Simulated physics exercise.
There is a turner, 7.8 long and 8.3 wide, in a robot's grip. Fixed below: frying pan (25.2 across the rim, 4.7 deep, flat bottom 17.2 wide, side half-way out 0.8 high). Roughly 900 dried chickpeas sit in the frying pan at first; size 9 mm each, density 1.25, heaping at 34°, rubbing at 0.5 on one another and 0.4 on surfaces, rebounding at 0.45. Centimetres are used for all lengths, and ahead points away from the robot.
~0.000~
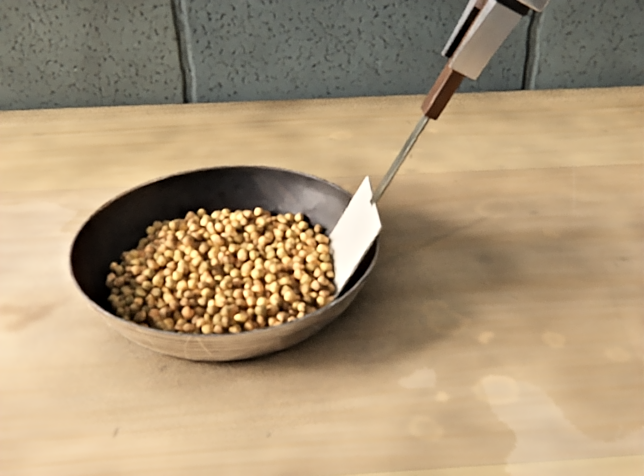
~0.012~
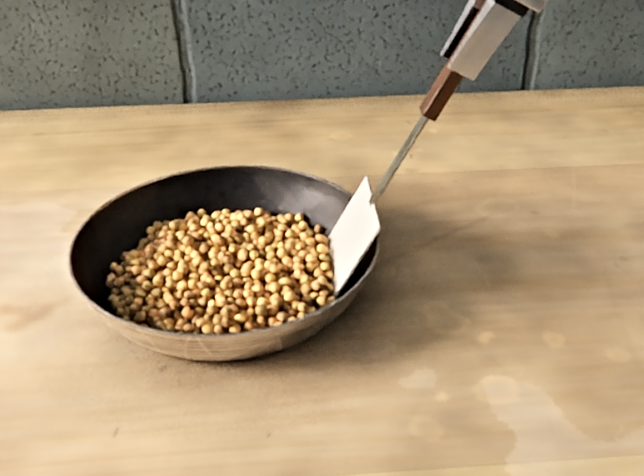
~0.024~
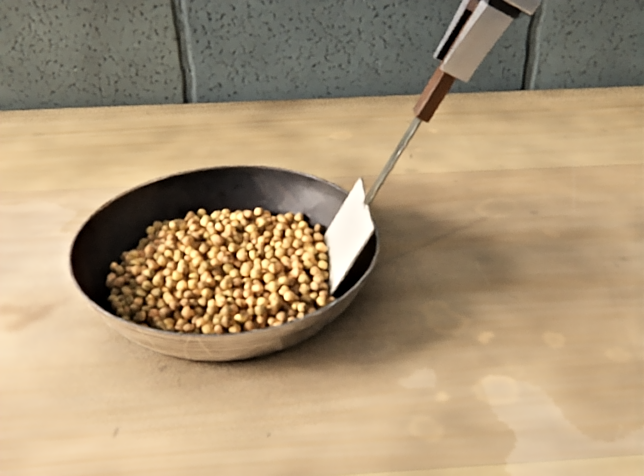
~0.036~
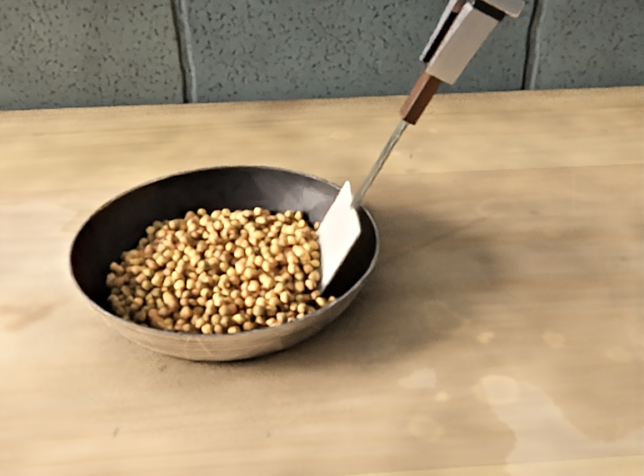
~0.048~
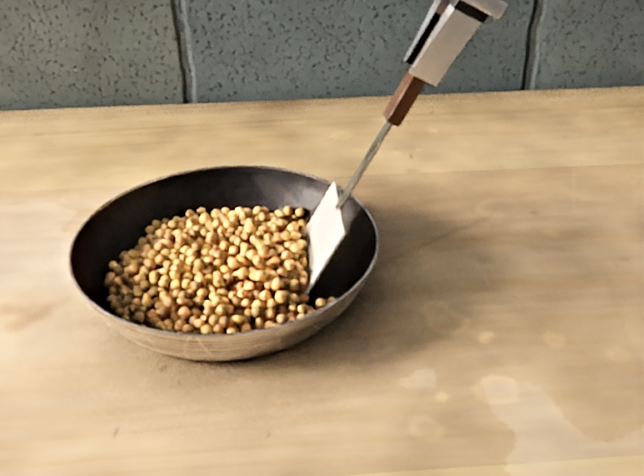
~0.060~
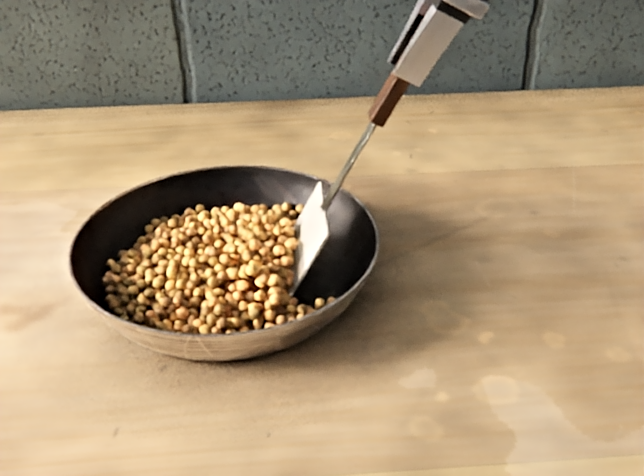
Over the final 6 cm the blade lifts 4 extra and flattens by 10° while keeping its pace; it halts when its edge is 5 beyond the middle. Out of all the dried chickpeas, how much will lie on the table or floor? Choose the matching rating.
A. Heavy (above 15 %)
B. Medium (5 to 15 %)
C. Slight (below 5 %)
The answer is B.
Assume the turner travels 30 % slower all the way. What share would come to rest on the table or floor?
It would be near 0 per cent.
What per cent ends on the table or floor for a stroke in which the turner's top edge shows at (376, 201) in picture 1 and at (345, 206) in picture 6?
Around 0 per cent finishes on the table or floor.
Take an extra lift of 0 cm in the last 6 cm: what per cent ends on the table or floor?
Roughly 0 percent of it.
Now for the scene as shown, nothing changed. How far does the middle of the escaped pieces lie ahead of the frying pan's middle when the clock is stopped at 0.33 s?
Roughly 22 cm.
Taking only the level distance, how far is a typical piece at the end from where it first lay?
It comes to some 3 cm.
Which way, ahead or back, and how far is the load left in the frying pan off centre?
4.0 cm ahead.
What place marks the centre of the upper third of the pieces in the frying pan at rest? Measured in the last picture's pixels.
Around (134, 266).
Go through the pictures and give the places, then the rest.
In the first picture, turner top edge at (375, 200), sloping 62°; upper third of the load around (232, 263), from x 110 to 330, top at y 215; 900 in the frying pan.
In the second picture, turner top edge at (373, 200), sloping 62°; upper third of the load around (232, 263), from x 110 to 330, top at y 215.
In the third picture, turner top edge at (367, 202), sloping 62°; upper third of the load around (233, 262), from x 110 to 330, top at y 215.
In the fourth picture, turner top edge at (354, 204), sloping 62°; upper third of the load around (240, 260), from x 110 to 330, top at y 215.
In the fifth picture, turner top edge at (340, 206), sloping 62°; upper third of the load around (238, 258), from x 110 to 330, top at y 210.
In the sixth picture, turner top edge at (325, 206), sloping 62°; upper third of the load around (235, 255), from x 105 to 330, top at y 205; 900 in the frying pan.
By 0.09 s, sloping 62°, highest piece 7 above the table; 900 in the frying pan.
By 0.12 s, sloping 58°, highest piece 8 above the table; 900 in the frying pan.
By 0.33 s, sloping 52°, highest piece 6 above the table; 825 in the frying pan, 71 on the table or floor, 4 on the blade or in flight.
By 1.38 s, sloping 52°, highest piece 5 above the table; 825 in the frying pan, 75 on the table or floor.
Final count, 825 in the frying pan, 75 on the table or floor. That is 8 % on the table or floor.
